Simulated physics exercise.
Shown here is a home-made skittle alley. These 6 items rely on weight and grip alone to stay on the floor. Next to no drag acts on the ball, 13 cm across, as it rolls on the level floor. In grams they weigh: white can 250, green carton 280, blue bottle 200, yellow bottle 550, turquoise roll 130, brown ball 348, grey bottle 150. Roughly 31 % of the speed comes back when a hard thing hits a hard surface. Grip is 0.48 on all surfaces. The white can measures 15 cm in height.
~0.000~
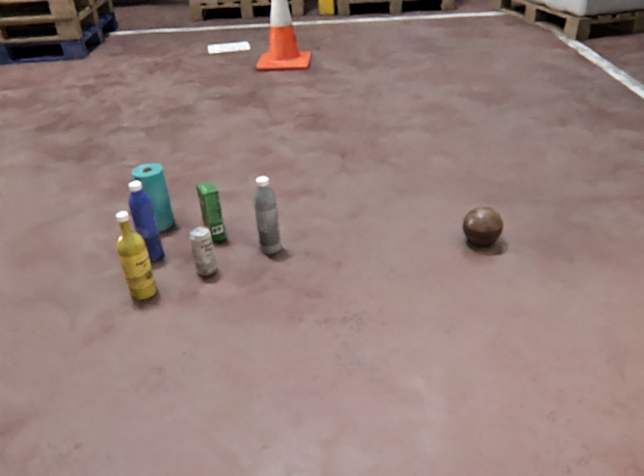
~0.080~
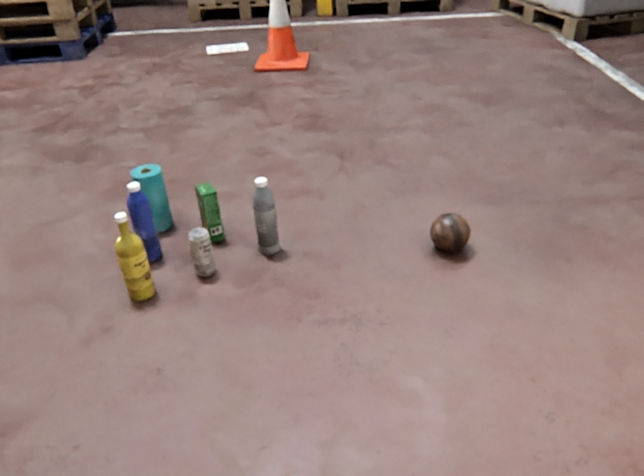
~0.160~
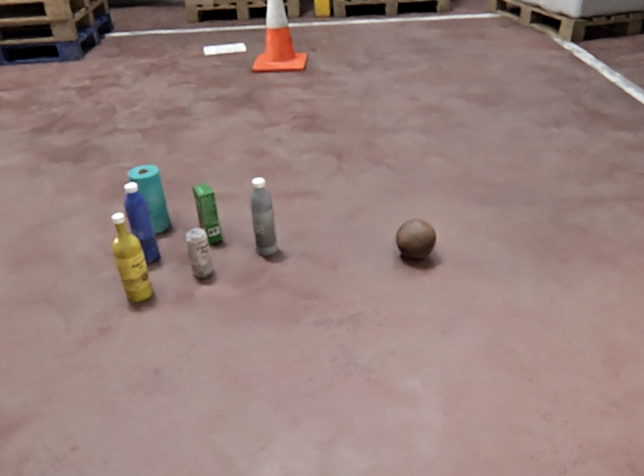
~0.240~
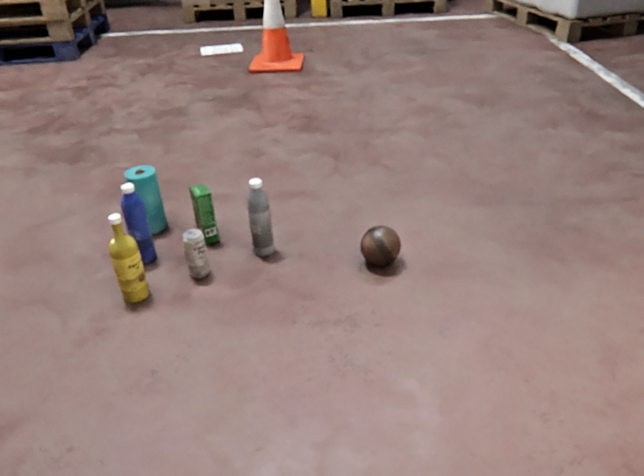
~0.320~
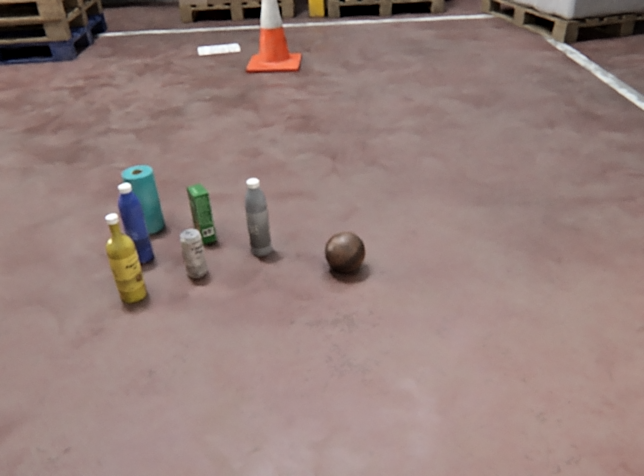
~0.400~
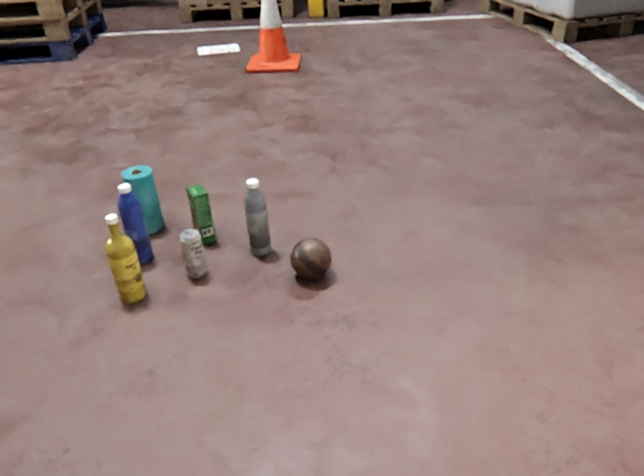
A brown ball rolls steadily from right to left across a worn reddish floor, seen from slightly above, while the camera drifts very slightly. On the left stand a yellow bottle, a blue bottle, a turquoise roll, a green carton, a white can and a grey bottle, with an orange-and-white cone and pallets behind. The ball comes slightly nearer the viewer as it closes on the upright group.
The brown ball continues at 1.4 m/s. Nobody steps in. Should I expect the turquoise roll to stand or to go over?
Expect it to stand.
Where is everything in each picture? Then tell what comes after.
In the first frame, 0 cm rolled; brown ball (483, 226); turquoise roll (154, 198).
In the second frame, 11 cm rolled; brown ball (450, 232); blue bottle (143, 222).
In the third frame, 22 cm rolled; brown ball (416, 239); grey bottle (263, 217).
In the fourth frame, 33 cm rolled; brown ball (380, 246); green carton (205, 214).
In the fifth frame, 44 cm rolled; brown ball (345, 252); yellow bottle (123, 258).
In the sixth frame, 55 cm rolled; brown ball (311, 258); turquoise roll (143, 200).
After 1.00 s, 121 cm rolled; brown ball near (88, 327); yellow bottle 10° off upright.
After 1.80 s, 183 cm rolled; yellow bottle moved 2 cm.
In the end (2.6 s), all 6 under 8 cm from the start. At the end, from the last picture's camera, turquoise roll near (143, 200).
